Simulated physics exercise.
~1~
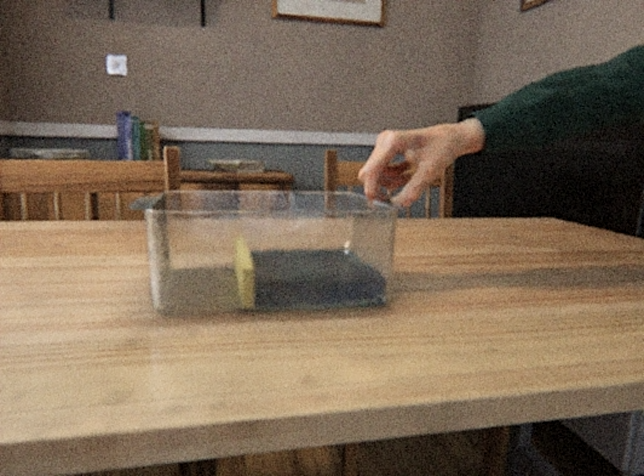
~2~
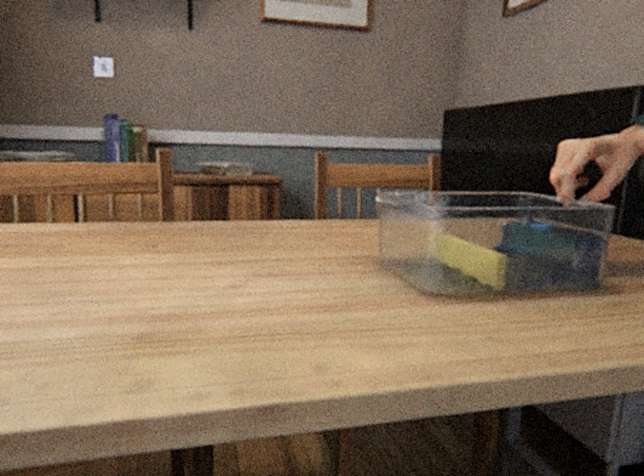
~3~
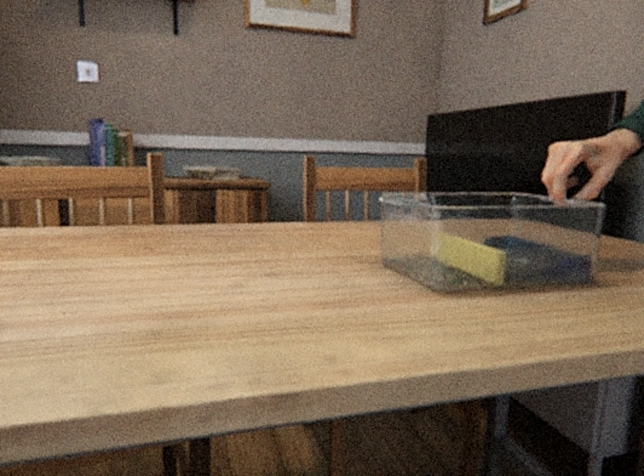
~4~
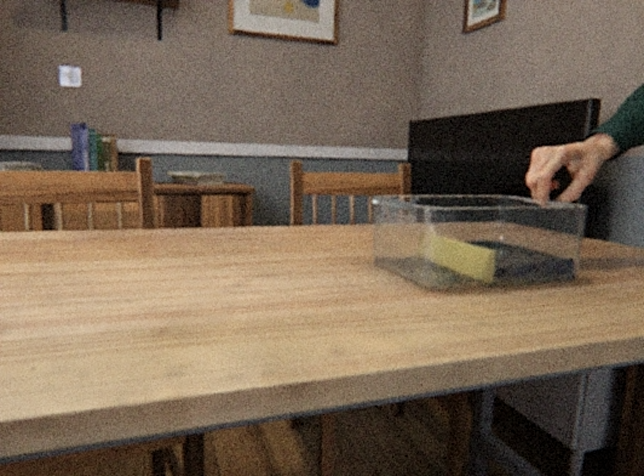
In a room with taupe walls, a wooden table is seen from just above its top, with wooden chairs, books and a black panel behind it. On the table sits a clear food box with an upright yellow divider, dark bluish water on its right side. A hand from a green sleeve holds the box's right end and pulls it to the right across the table. The water surges up against the right end, then settles lower as the box comes to rest. A little water ends up left of the divider, most stays on the right, and the table stays dry.
